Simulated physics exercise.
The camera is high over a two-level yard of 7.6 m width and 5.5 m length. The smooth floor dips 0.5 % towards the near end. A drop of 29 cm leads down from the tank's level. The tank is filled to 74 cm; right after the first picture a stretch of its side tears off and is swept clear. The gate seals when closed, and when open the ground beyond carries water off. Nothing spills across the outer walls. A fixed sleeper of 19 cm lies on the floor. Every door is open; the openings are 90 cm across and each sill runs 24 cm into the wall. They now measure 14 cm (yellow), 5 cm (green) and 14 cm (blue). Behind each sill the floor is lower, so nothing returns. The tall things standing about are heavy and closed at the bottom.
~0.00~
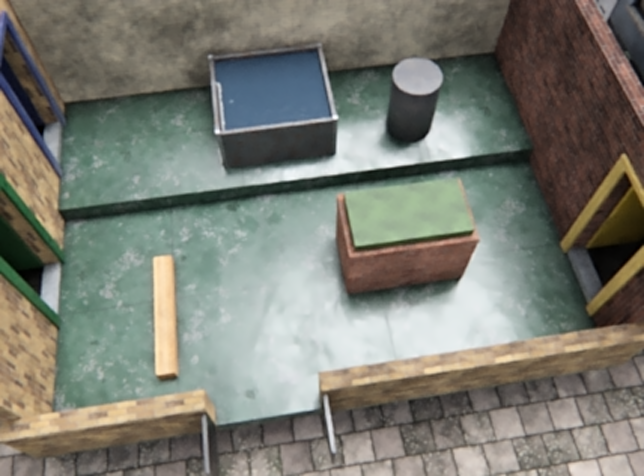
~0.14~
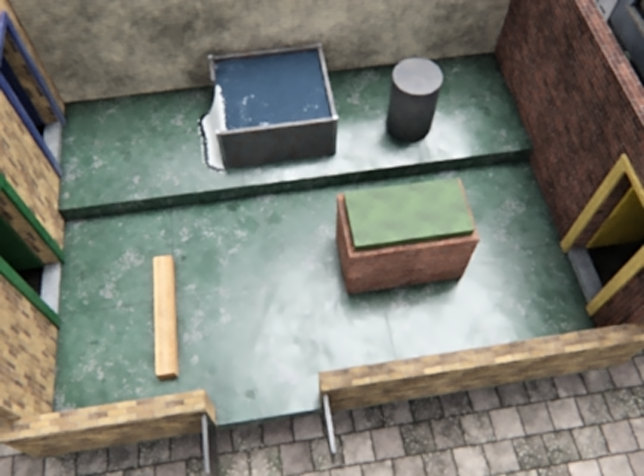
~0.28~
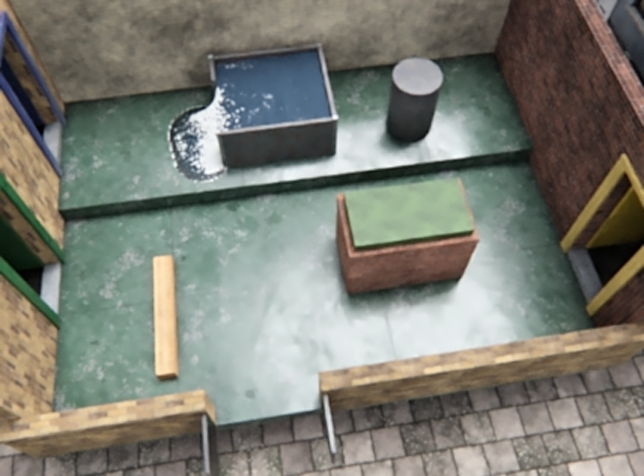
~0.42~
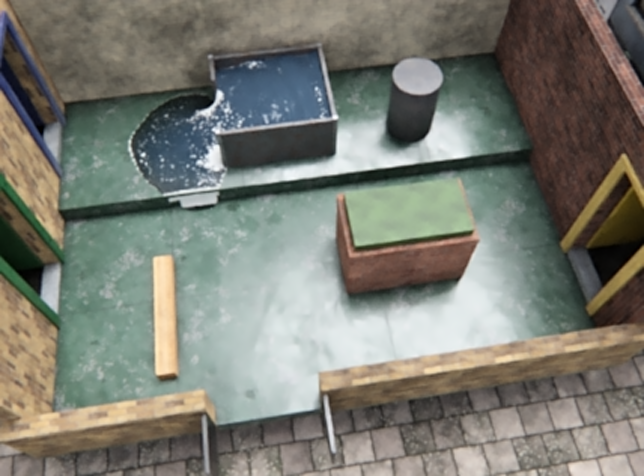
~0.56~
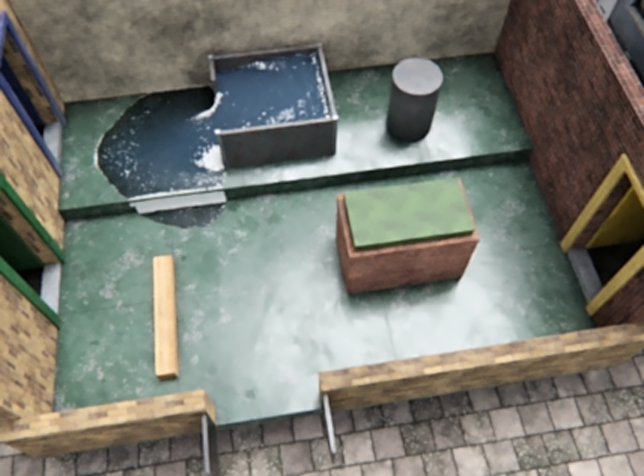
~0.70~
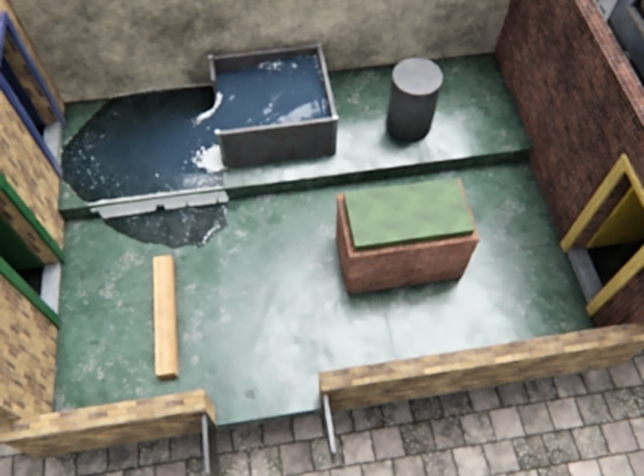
In this clip, water pours from the left side of a rectangular tank in a walled yard, spreads leftward across the green upper level, then runs over the step onto the lower floor, above a wooden beam.
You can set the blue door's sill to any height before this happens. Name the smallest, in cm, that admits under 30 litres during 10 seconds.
It would have to be roughly 26 cm high.
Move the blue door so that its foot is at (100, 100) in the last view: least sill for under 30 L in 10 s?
Roughly 21 cm.
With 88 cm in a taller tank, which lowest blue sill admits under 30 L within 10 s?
Some 32 cm.
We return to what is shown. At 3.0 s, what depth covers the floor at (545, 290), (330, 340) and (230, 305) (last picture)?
Roughly 0, 0 and 0 cm, in turn.
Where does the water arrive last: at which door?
Last comes the yellow one.
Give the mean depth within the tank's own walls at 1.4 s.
About 41 cm.
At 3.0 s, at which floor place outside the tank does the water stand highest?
Around (52, 432).
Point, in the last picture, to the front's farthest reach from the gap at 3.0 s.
Near (52, 432).
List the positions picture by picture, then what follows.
In the first picture, the tank at (271, 91) is whole and still, 74 cm deep; the blue door at (36, 106) is dry.
In the second picture, the front is at (202, 125), 0.4 m from the gap at (222, 127); 0.3 m2 of floor is wet, 75 cm left at the back.
In the third picture, water pours out at (223, 130) and has run 0.8 m, to (174, 140); about 12 cm deep outside, 74 cm at the back.
In the fourth picture, the front is at (137, 156), 1.4 m from the gap at (223, 130); 2.2 m2 of floor is wet, 70 cm left at the back.
In the fifth picture, the gap is at (223, 131), the front 2.0 m out at (103, 163); the back of the tank holds 63 cm.
In the sixth picture, water pours out at (223, 131) and has run 2.6 m, to (61, 168); about 5 cm deep outside, 64 cm at the back; the blue door at (36, 106), 2.7 m from the gap, is still 0.1 m from the nearest water.
After 1.4 s water covers 20 % of the floor, deepest (36 cm) near (219, 146); 28 cm at the blue door, 49 litres in over its 14 cm sill.
After 3.0 s water covers 30 % of the floor, deepest (28 cm) near (52, 432); 21 cm at the blue door, 176 litres in over its 14 cm sill.
After 10.0 s water covers 75 % of the floor, deepest (12 cm) near (100, 227); 3 cm at the blue door, 190 litres in over its 14 cm sill.
At the blue door as built, the water arrived by 0.8 s and peaked near 34 cm at 1.8 s.
Run again over the same 10 s with other heights there, 61 litres in over 22.5 cm, 10 litres over 30 cm. The limit of 30 litres is kept from about 26 cm up.
